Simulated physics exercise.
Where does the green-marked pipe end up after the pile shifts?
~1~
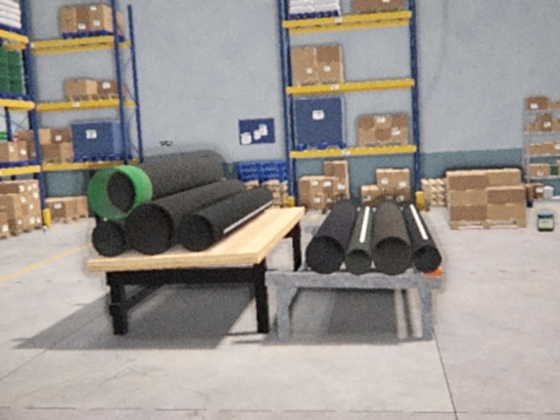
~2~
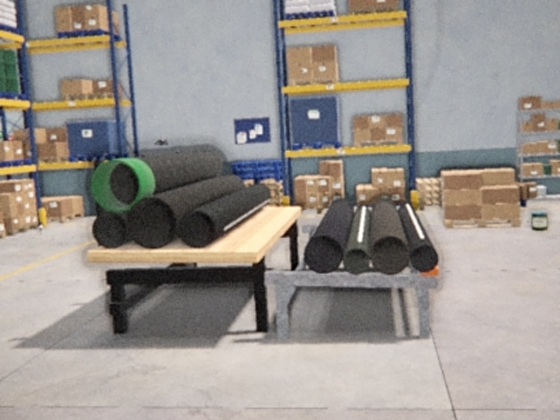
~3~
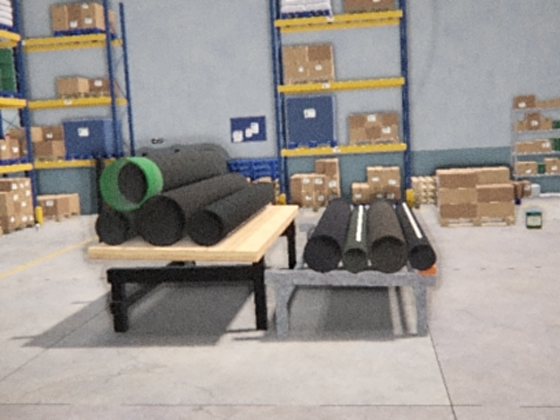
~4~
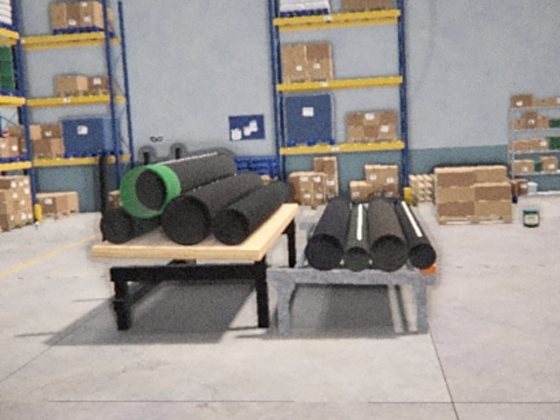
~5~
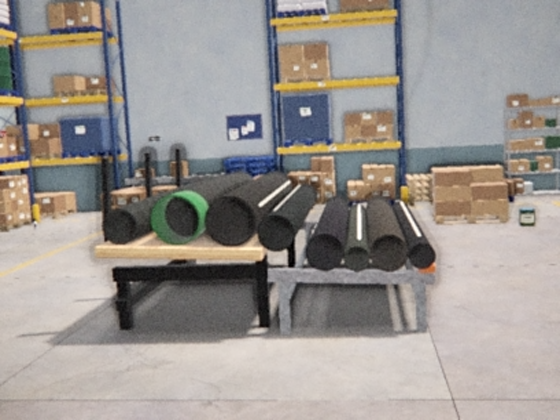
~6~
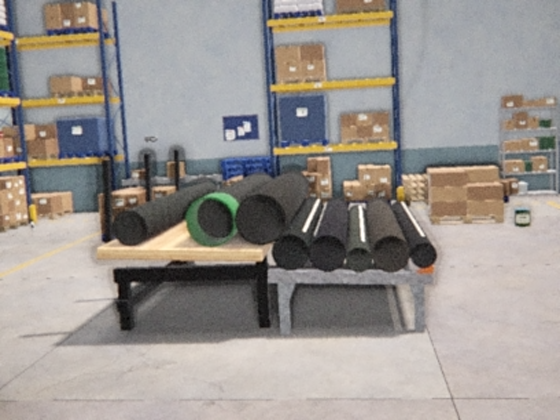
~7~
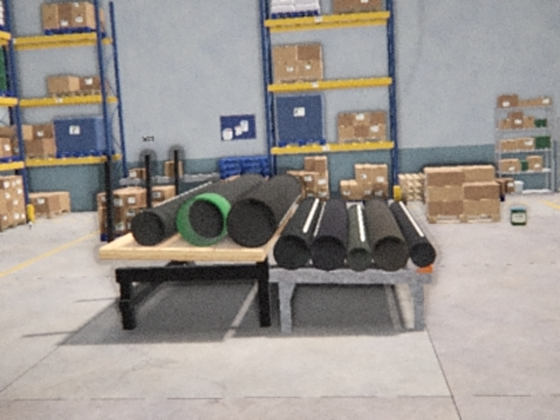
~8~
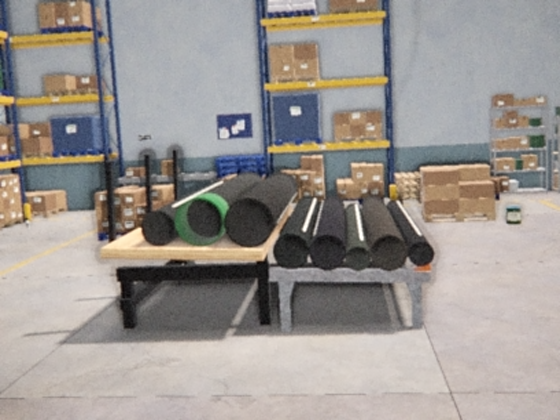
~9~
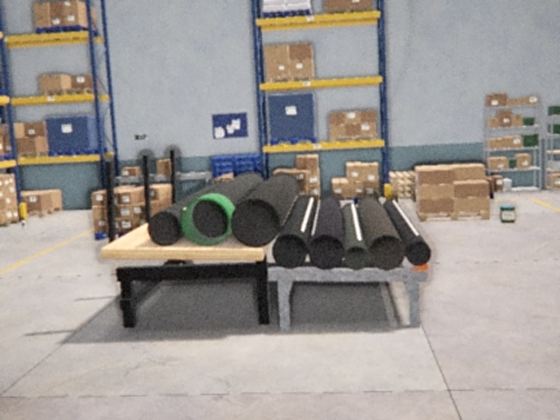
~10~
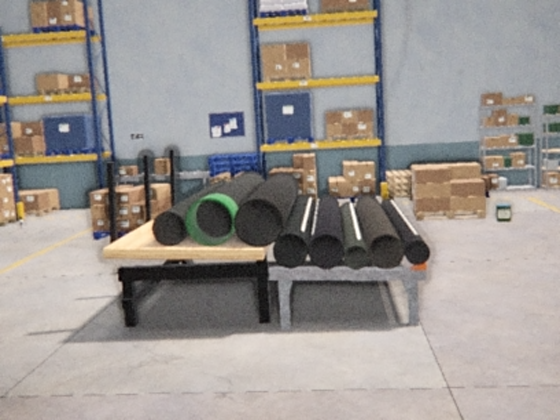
It ends up still on the wooden-topped table, lying between two dark pipes.
In a warehouse, a green-marked pipe rolled right and down off a pile of dark pipes on a wooden-topped table, while one dark pipe dropped onto the lower grey rack alongside. The green one rocked slightly and ended between two others on the table.
